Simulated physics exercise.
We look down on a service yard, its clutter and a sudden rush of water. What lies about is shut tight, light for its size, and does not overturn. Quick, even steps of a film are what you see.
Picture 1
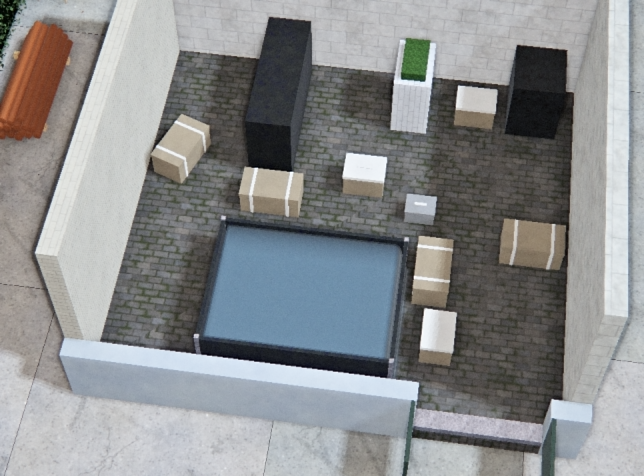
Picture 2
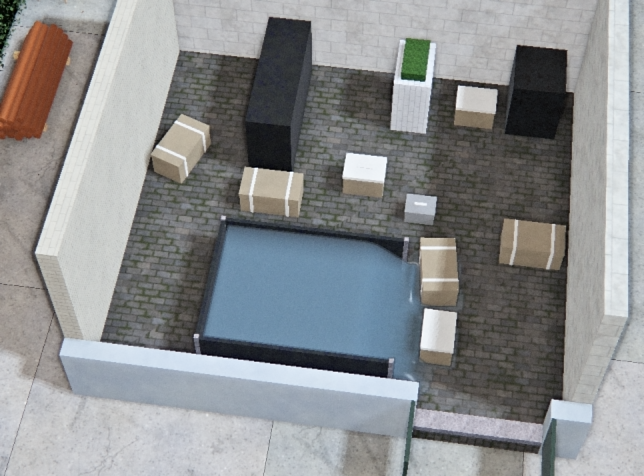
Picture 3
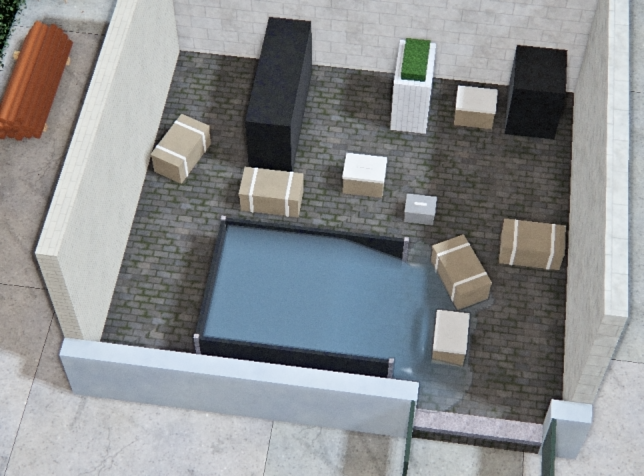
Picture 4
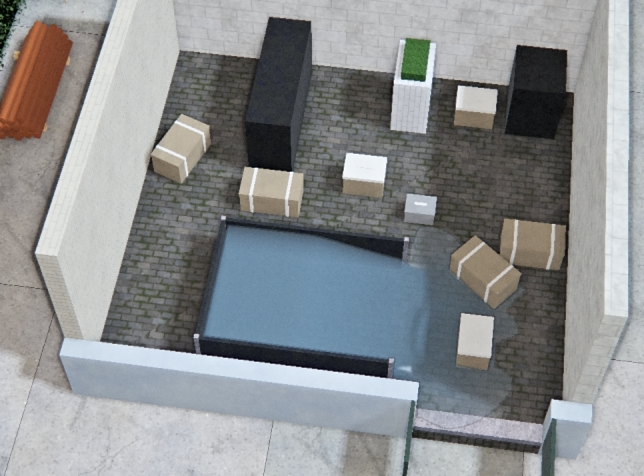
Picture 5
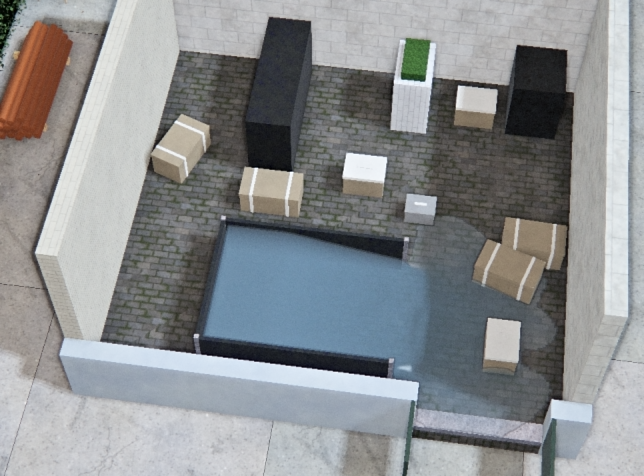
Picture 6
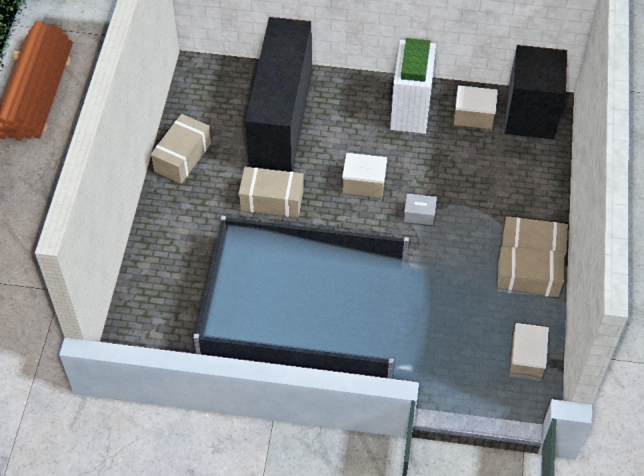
Water pours out through the right side of a dark-framed blue pool in a walled, stone-paved yard, seen from a fixed high view. Tan boxes with pale bands, white-topped boxes, two black blocks and a white planter with green on top stand around it. The spreading water pushes the banded box beside the pool rightward, turning it against another, while the white-topped box below slides right.
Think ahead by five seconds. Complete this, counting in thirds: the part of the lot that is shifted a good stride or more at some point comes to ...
It comes to between one and two thirds.
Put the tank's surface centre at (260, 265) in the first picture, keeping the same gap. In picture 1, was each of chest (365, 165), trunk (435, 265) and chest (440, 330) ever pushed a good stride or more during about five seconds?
Result per object - stayed close, went far, went far.
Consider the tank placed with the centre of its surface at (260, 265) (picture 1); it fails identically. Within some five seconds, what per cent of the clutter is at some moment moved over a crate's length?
The share comes to close to 40 percent.
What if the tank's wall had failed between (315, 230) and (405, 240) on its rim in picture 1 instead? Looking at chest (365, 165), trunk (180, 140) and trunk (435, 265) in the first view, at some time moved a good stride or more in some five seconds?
In the order asked: Goes the distance, then never gets that far, then never gets that far.
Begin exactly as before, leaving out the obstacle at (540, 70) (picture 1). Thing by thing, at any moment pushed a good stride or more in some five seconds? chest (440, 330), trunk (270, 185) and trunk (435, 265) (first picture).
In order: Got displaced, stayed put, got displaced.
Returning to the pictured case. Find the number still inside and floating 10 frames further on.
I count 2.
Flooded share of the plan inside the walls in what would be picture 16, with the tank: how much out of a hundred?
40 per cent or so.
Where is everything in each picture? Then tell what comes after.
A trunk at (434, 263) rests on the ground; a chest at (439, 330) rests on the ground; 0 of 8 have shifted, in the first frame.
A trunk at (439, 264) rests on the ground, close to its start; a chest at (439, 330) rests on the ground; 1 of 8 have shifted, in the second frame.
A trunk at (462, 264), on the bottom, a stride from its start; a chest at (452, 331), on the bottom, close to its start; 2 of 8 have shifted, in the third frame.
A trunk at (486, 264), on the bottom, a stride from its start; a chest at (476, 334) rests on the ground, a stride from its start; 2 of 8 have shifted, in the fourth frame.
A trunk at (510, 264) rests on the ground, a stride from its start; a chest at (503, 339) rests on the ground, a stride from its start; 2 of 8 have shifted, in the fifth frame.
A trunk at (533, 264) rests on the ground, a stride from its start; a chest at (531, 344), on the bottom, a stride from its start; 2 of 8 have shifted, in the sixth frame.
A moment on, 2 of 8 are well off their spots; 2 afloat.
Next, 3 of 8 are well off their spots; 2 afloat.
Later, 3 of 8 are well off their spots; 2 afloat.
In the end, 3 of 8 are well off their spots, and 3 have been at some point; 3 afloat.
